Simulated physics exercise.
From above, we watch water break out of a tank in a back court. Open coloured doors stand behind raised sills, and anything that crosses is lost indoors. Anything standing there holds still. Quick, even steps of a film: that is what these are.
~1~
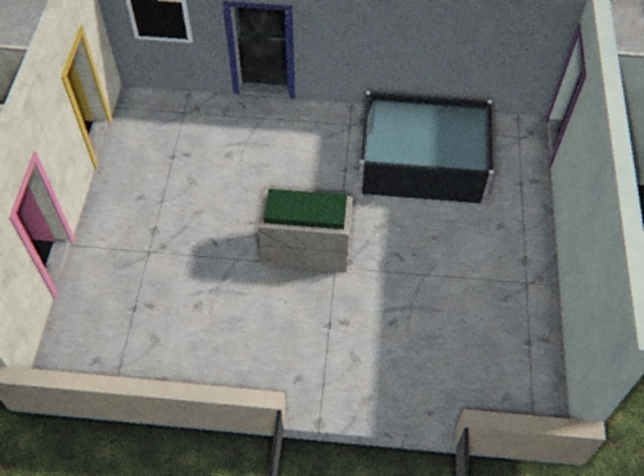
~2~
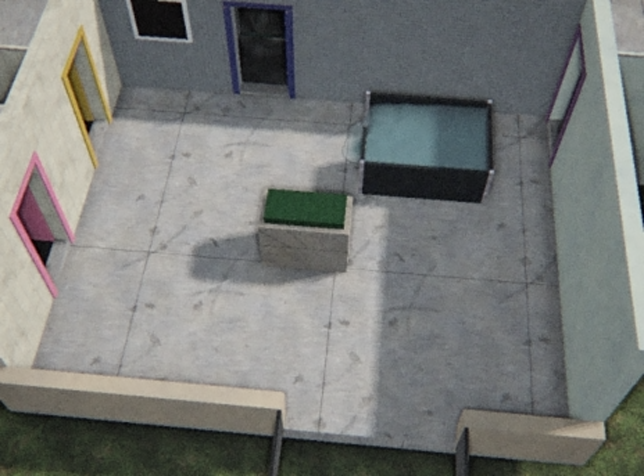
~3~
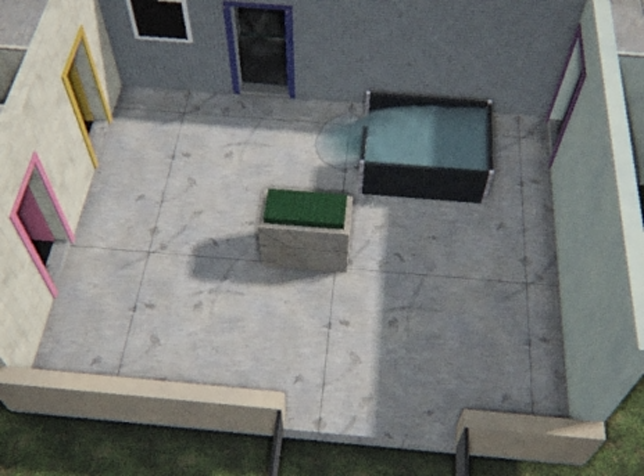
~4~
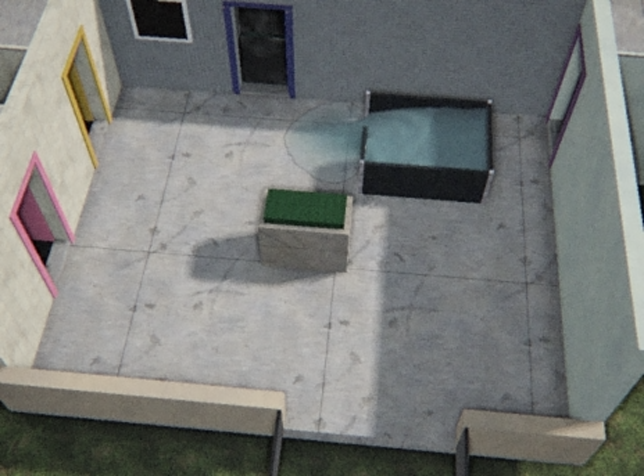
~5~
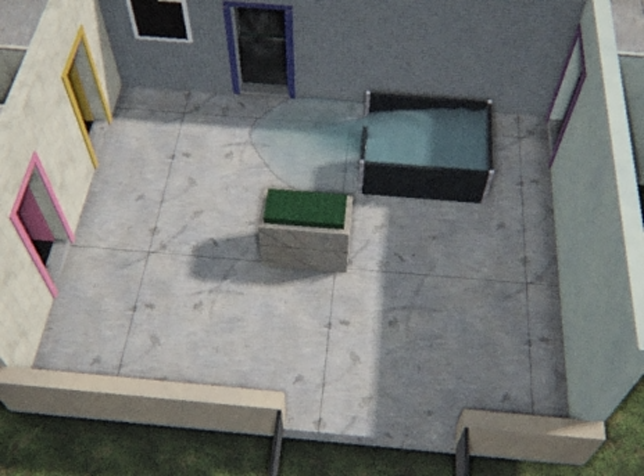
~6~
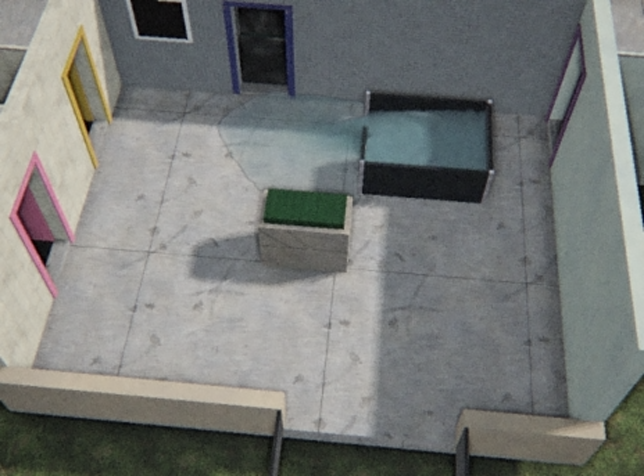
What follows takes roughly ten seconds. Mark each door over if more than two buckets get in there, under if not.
Pink door - under; blue door - over; purple door - under; yellow door - over.
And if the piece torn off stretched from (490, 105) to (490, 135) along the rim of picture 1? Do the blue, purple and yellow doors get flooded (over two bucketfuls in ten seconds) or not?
Door by door, the blue door comes up short, then the purple door crosses the line, then the yellow door comes up short.
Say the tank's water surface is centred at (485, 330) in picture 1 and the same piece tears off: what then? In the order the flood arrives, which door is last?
It is the one in purple.
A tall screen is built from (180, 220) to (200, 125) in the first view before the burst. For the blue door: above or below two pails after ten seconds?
The blue door exceeds the limit.
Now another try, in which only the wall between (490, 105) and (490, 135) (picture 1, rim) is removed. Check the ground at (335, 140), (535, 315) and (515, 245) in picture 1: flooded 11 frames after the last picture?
In turn: Untouched, then inundated, then inundated.
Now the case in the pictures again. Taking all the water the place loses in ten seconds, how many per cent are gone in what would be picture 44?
Estimate: 80 %.
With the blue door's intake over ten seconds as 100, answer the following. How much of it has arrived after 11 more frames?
I make it 45 per cent.
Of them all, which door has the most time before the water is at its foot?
That is the purple door.
A moment on, water covers 25 % of the floor; the pink door not reached, the blue door under two buckets in, the purple door not reached, the yellow door not reached.
Next, water covers 30 % of the floor; the pink door not reached, the blue door over two buckets in, the purple door not reached, the yellow door under two buckets in.
Then, water covers 40 % of the floor; the pink door wet at the sill, nothing in, the blue door over two buckets in, the purple door not reached, the yellow door over two buckets in.
Later, water covers 50 % of the floor; the pink door wet at the sill, nothing in, the blue door over two buckets in, the purple door wet at the sill, nothing in, the yellow door far over two buckets in.
In the end, water covers 75 % of the floor; the pink door wet at the sill, nothing in, the blue door over two buckets in, the purple door wet at the sill, nothing in, the yellow door far over two buckets in.
